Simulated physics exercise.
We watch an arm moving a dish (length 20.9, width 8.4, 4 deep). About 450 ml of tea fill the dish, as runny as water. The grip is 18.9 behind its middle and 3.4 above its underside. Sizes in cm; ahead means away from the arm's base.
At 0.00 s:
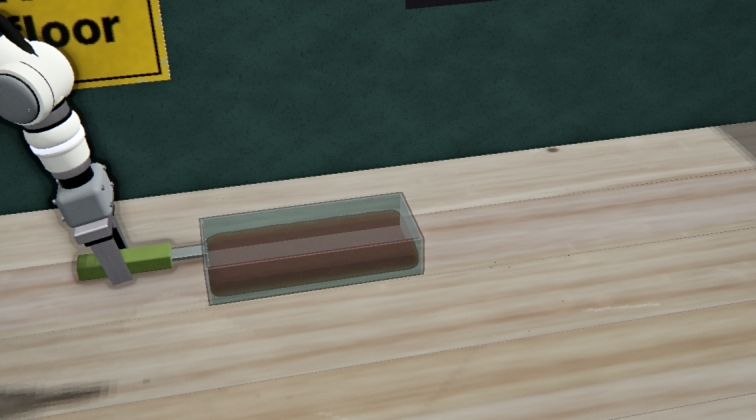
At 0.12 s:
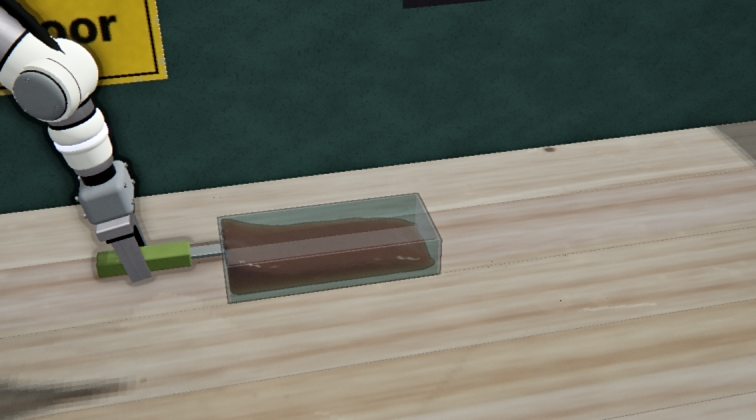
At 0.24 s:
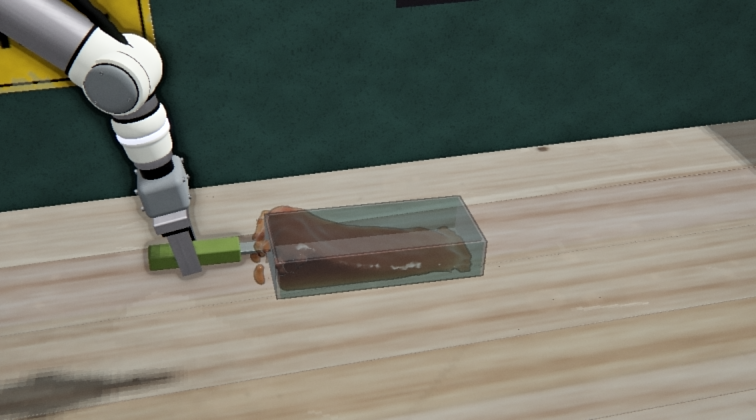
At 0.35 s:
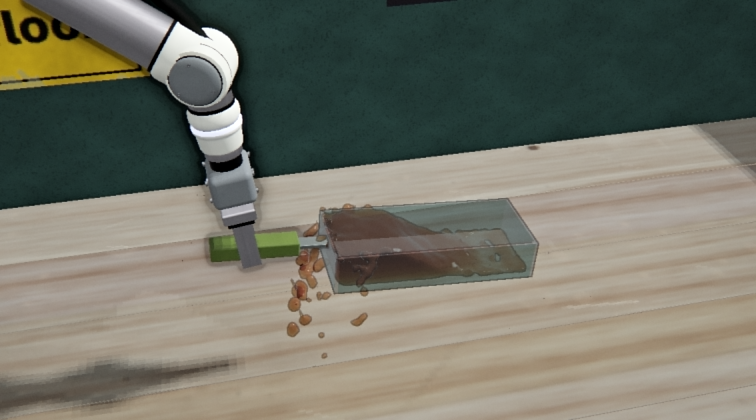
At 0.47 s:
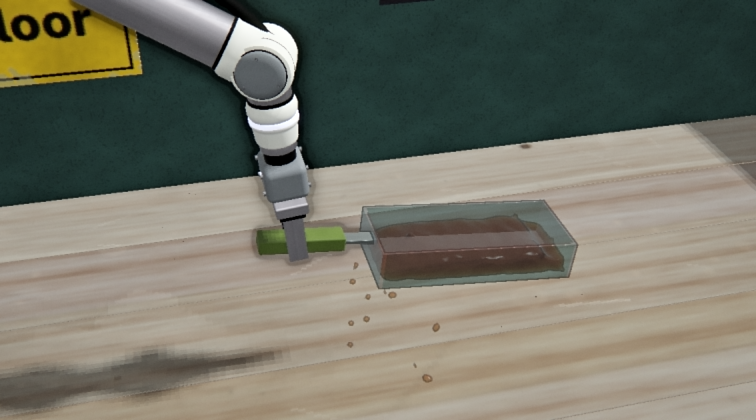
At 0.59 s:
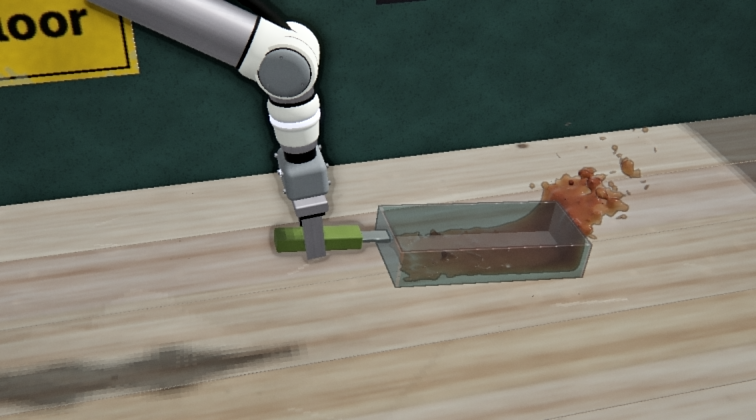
The footage shows a robotic arm moving a clear dish of brown liquid rightward by its green handle; the liquid surges left, spilling droplets over the near-handle end, then sweeps back and splashes out over the right end.
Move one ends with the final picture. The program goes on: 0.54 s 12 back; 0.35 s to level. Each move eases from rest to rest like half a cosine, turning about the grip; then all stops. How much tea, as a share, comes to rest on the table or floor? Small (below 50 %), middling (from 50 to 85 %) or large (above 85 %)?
A middling share, from 50 to 85 %, ends on the table or floor.
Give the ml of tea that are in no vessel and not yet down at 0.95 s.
Some 15 ml.
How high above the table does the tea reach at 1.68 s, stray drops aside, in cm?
Up to some 14 cm.
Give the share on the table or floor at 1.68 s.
About 65 %.
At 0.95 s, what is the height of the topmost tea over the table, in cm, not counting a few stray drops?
Up to some 12 cm.
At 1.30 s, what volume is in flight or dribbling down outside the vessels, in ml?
Some 0 ml.
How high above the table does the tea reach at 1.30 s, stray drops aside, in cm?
About 14 cm.
By 0.95 s, tilted 7° forward, liquid up to 14 above the table; 275 ml on the table or floor, 165 ml in the dish, 15 ml in the air or running down outside.
By 1.30 s, tilted 4° forward, liquid up to 14 above the table; 285 ml on the table or floor, 165 ml in the dish.
By 1.68 s, level, liquid up to 15 above the table; 285 ml on the table or floor, 165 ml in the dish.
By 2.48 s, level, liquid up to 14 above the table; 285 ml on the table or floor, 165 ml in the dish.
Final state, 285 ml on the table or floor, 165 ml in the dish. That is 64 % on the table or floor.
